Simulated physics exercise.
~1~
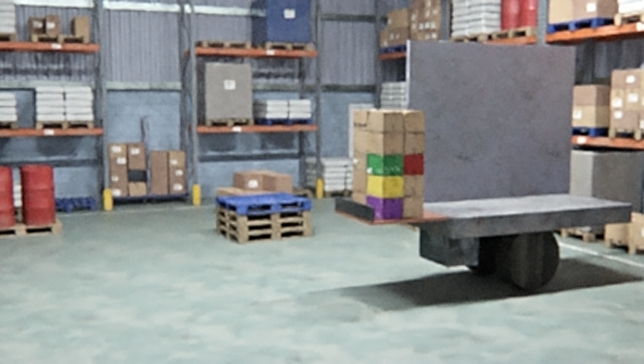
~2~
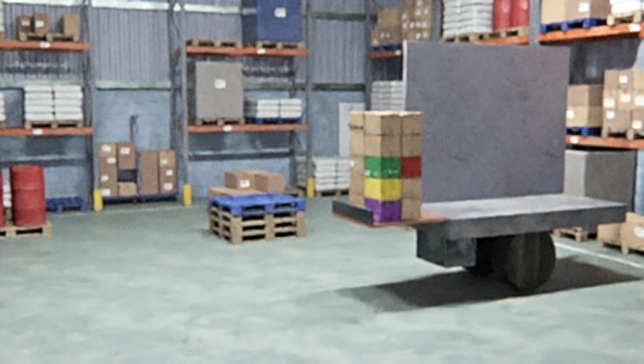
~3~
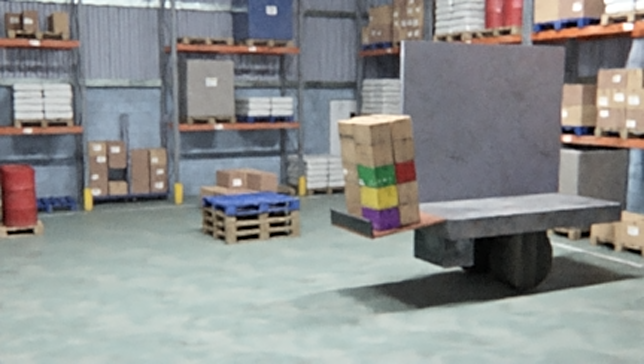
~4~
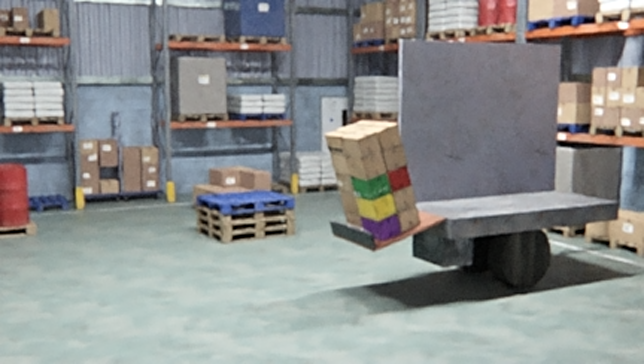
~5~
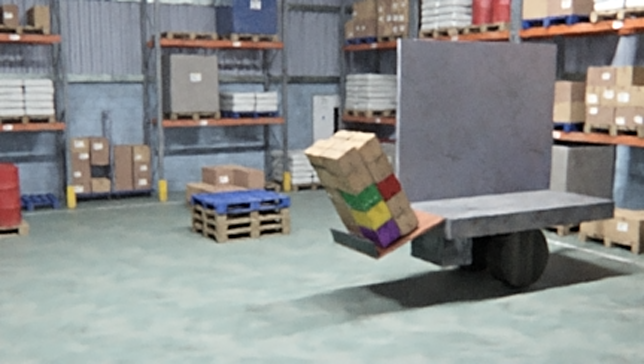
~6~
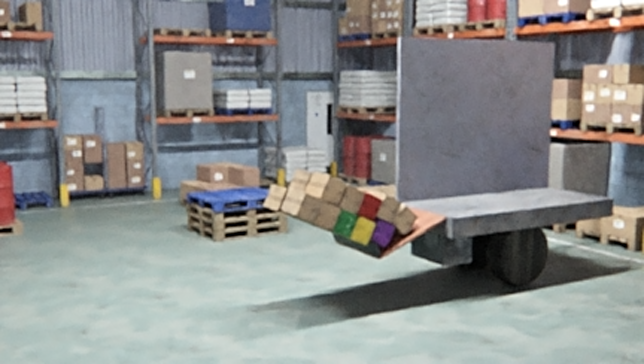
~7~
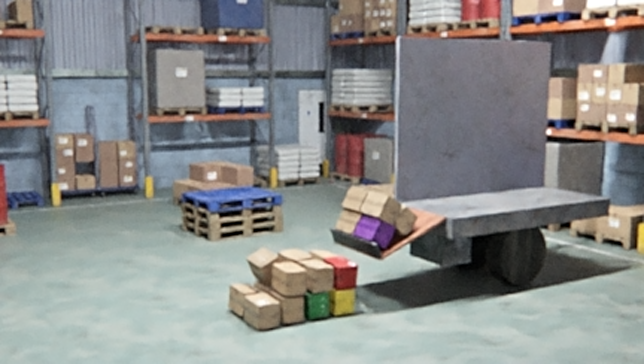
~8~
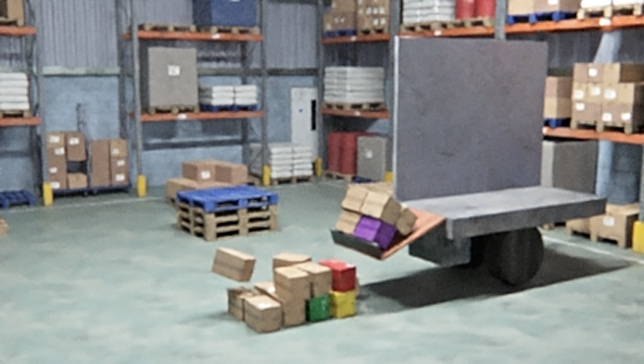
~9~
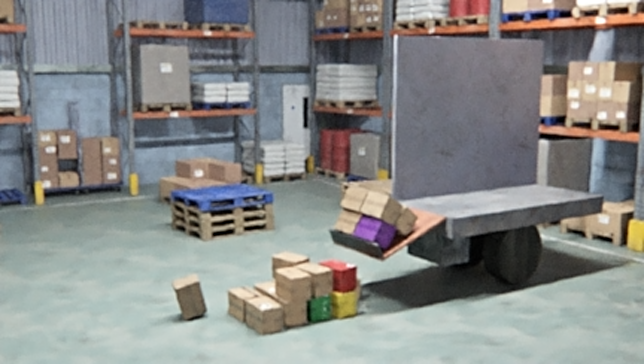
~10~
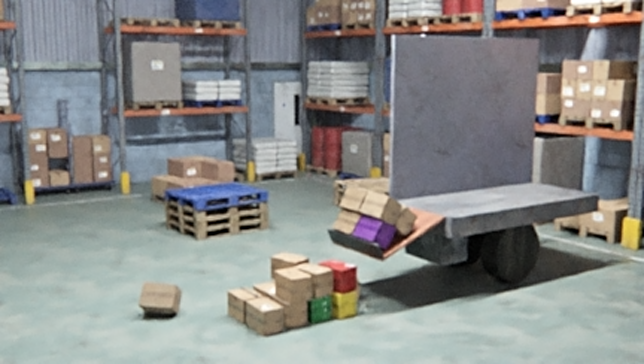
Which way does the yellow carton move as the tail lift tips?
The yellow carton moves down, ending up on the warehouse floor.
